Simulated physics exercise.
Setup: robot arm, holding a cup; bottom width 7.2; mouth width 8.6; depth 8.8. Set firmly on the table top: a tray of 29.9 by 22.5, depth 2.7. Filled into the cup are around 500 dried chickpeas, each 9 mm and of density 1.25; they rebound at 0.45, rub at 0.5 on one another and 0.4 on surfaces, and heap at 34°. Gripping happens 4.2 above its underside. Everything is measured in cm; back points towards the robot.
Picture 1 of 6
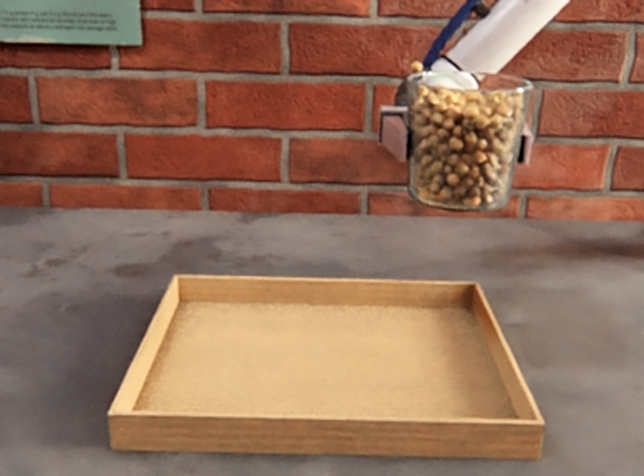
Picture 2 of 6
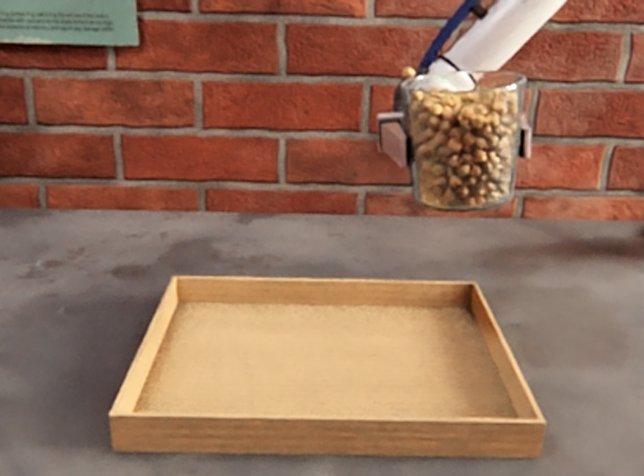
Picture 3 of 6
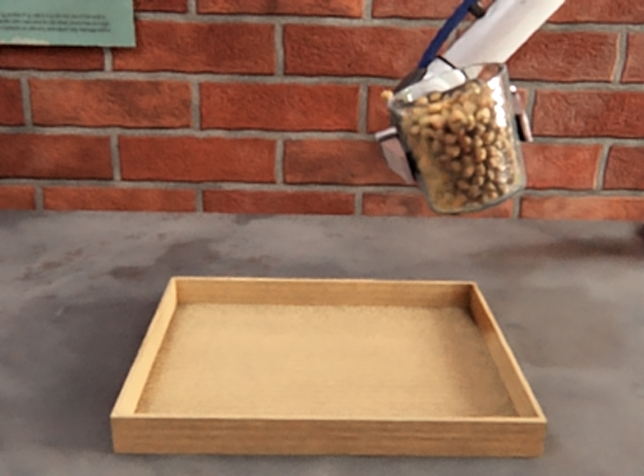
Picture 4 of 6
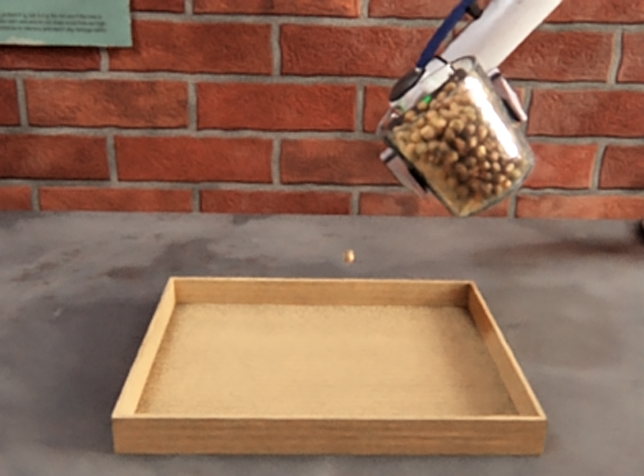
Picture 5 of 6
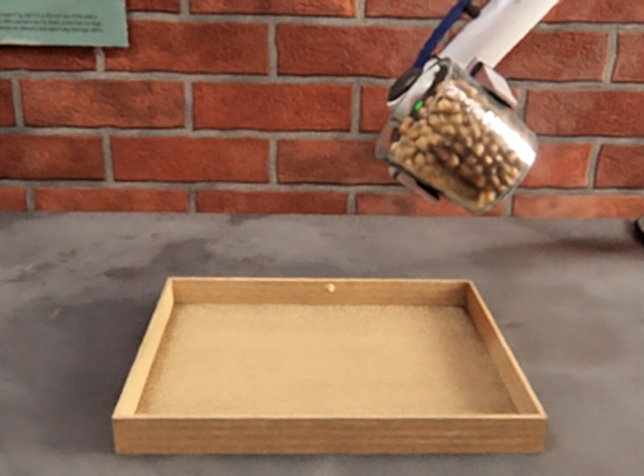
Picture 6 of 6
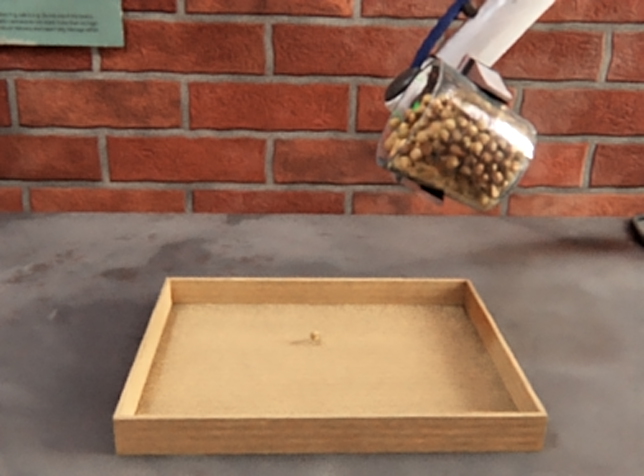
Robot arm tilting a clear cup full of dried chickpeas to the left, a single chickpea dropping into a wooden tray below.
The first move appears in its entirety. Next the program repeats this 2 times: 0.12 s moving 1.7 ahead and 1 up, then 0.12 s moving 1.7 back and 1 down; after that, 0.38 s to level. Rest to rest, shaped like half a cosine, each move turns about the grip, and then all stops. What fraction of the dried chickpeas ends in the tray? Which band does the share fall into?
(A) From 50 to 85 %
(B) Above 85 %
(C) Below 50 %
Answer: C.
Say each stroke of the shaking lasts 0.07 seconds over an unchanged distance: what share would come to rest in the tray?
Then about 40 per cent.
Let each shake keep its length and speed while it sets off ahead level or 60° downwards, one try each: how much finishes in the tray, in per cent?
You'd get about 15 per cent with the first setting and about 5 per cent with the second.
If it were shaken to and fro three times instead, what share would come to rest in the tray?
Estimate: Around 20 %.
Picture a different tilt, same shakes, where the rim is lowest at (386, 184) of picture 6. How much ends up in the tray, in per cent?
That comes to some 45 percent.
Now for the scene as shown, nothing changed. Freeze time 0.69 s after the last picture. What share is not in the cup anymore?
I'd say some 15 percent by then.
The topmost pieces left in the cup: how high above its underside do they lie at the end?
The top sits some 8.5 cm up.
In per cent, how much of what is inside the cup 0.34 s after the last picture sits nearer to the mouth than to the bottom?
Mouth half share: Roughly 45 %.
Then, 0.34 s later, tilted 62° forward, highest piece 23 above the table; 456 in the cup, 29 in the tray, 14 in flight or on a rim.
Then, 0.69 s later, tilted 26° forward, highest piece 23 above the table; 428 in the cup, 65 in the tray, 6 in flight or on a rim.
Then, 1.06 s later, level, highest piece 24 above the table; 428 in the cup, 71 in the tray.
Then, 2.11 s later, level, highest piece 24 above the table; 428 in the cup, 71 in the tray.
At rest, 428 in the cup, 71 in the tray. That is 14 % in the tray.
